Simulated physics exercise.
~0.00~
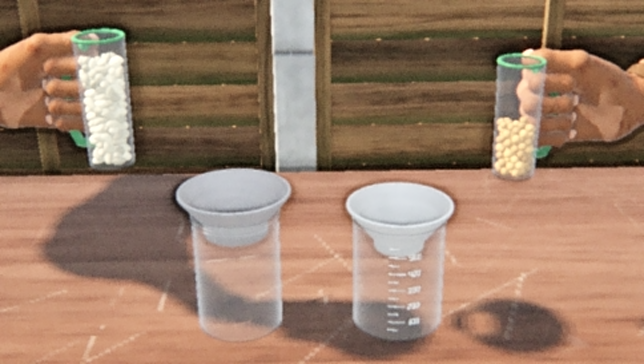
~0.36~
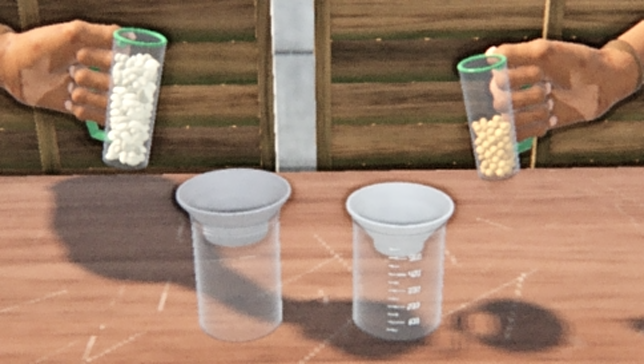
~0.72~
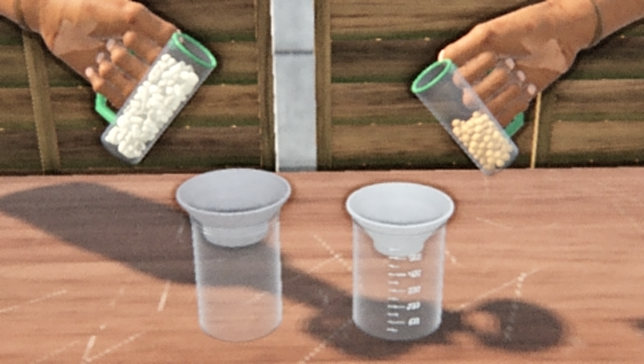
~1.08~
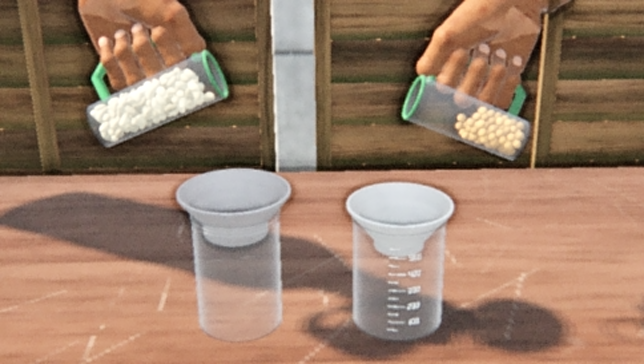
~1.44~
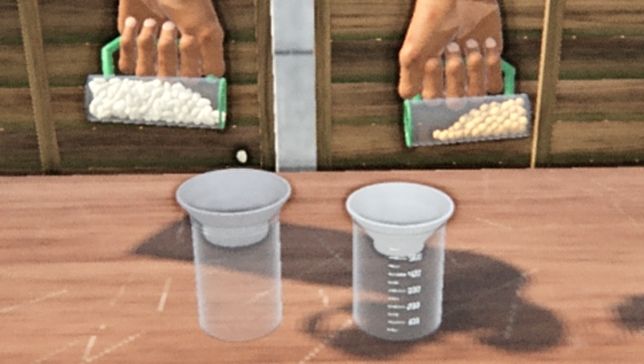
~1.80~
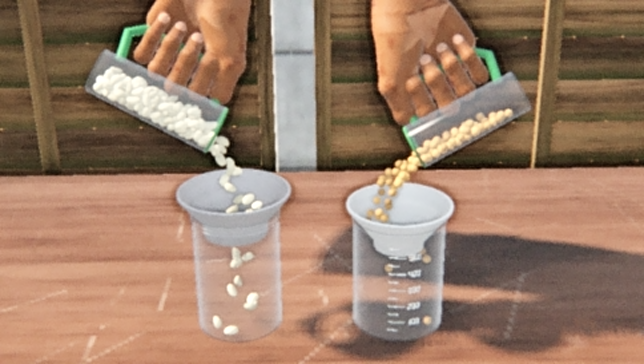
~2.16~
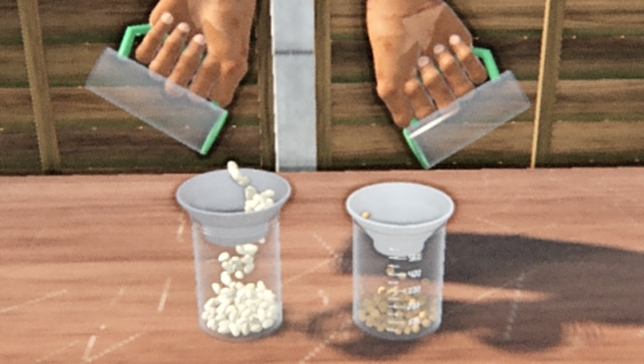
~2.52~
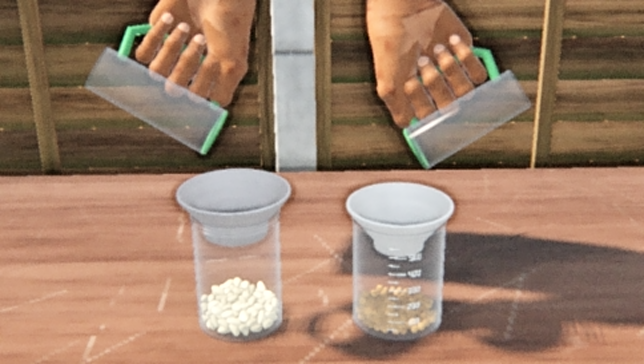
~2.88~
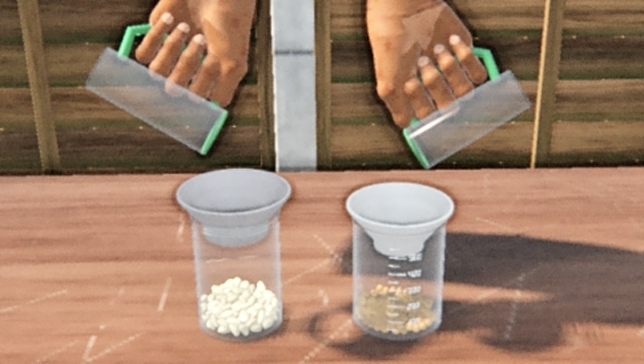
At a scratched wooden table before a plank wall, two hands tip clear cups, one of white pieces and one of tan pieces, over two funnels. The pieces pour through the funnels, and all end up in the jars below as the emptied cups stay tilted.
